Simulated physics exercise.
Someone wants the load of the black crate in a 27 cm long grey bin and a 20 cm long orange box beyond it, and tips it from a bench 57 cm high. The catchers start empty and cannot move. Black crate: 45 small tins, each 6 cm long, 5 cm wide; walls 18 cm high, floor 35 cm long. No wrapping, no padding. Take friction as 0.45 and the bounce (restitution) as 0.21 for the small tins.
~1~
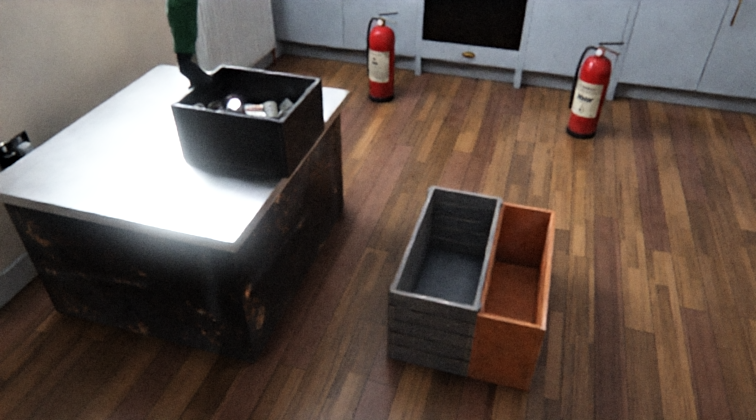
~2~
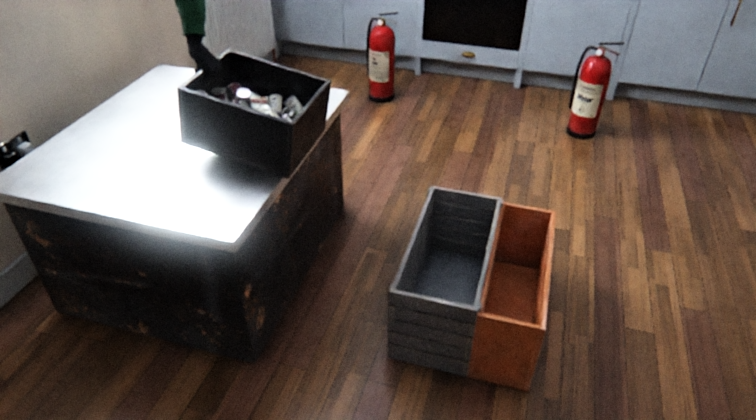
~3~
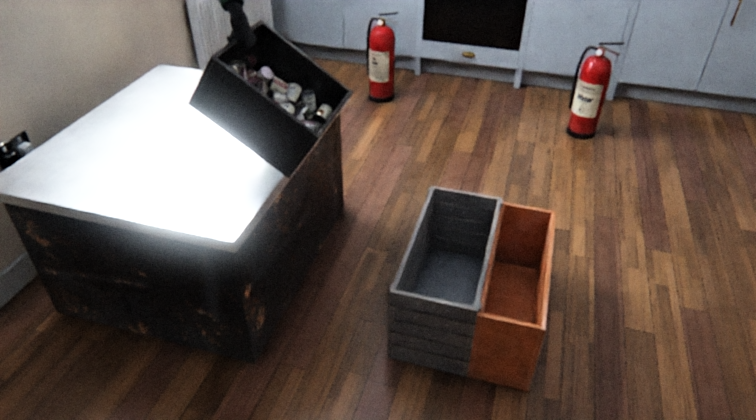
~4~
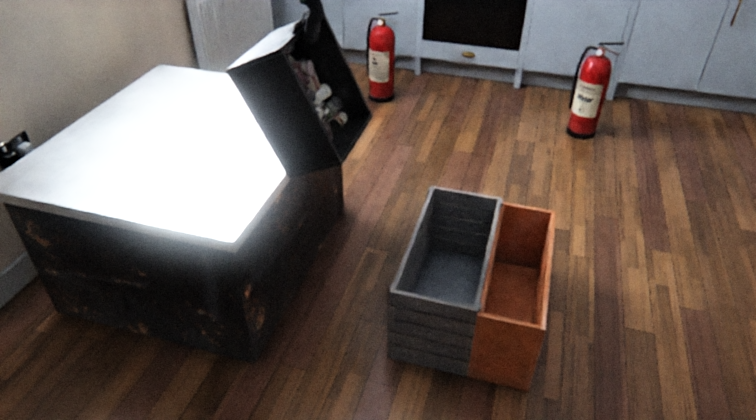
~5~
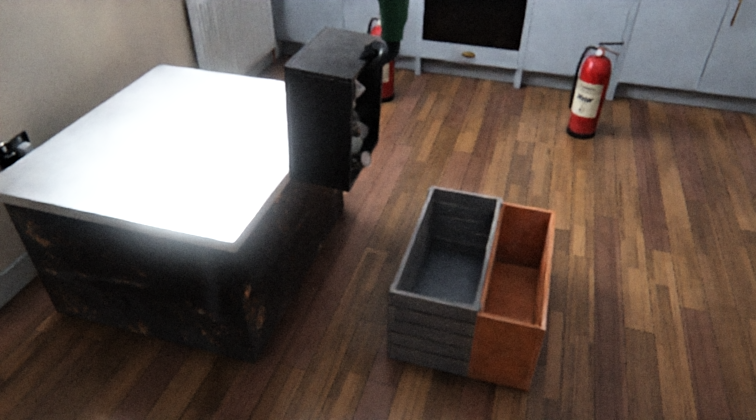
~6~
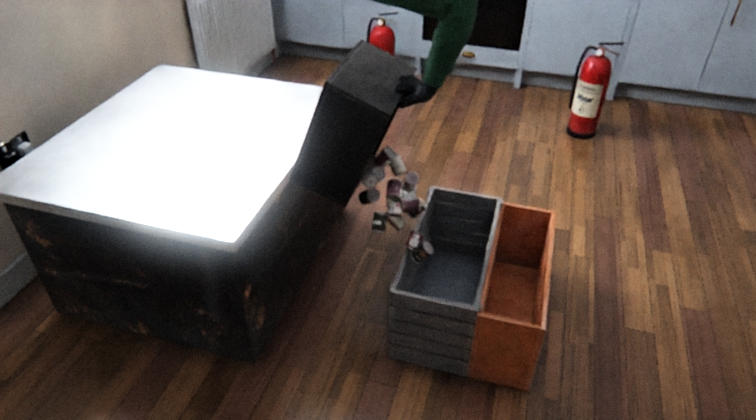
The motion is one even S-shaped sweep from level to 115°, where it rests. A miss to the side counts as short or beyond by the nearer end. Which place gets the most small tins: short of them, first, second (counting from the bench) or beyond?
The ground before the pair gets the most.
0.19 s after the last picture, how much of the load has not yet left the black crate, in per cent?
Some 25 per cent.
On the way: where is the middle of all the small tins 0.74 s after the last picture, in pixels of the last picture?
Around (394, 282).
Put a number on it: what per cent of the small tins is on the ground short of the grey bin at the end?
Some 65 per cent of them.
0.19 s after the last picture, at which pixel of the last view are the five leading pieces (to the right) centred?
At about (467, 299).
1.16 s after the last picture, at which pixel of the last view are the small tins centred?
Around (395, 289).
Then, 0.19 s after the last picture, tilt 115°; 12 still in the black crate, 8 in the grey bin, 6 on the ground short of the grey bin and 19 in the air.
Then, 0.42 s after the last picture, tilt 115°; 4 still in the black crate, 16 in the grey bin, 15 on the ground short of the grey bin and 10 in the air.
Then, 0.74 s after the last picture, tilt 115°; 1 still in the black crate, 16 in the grey bin, 26 on the ground short of the grey bin and 2 in the air.
Outcome (1.16 s after the last picture), 16 in the grey bin and 29 on the ground short of the grey bin.
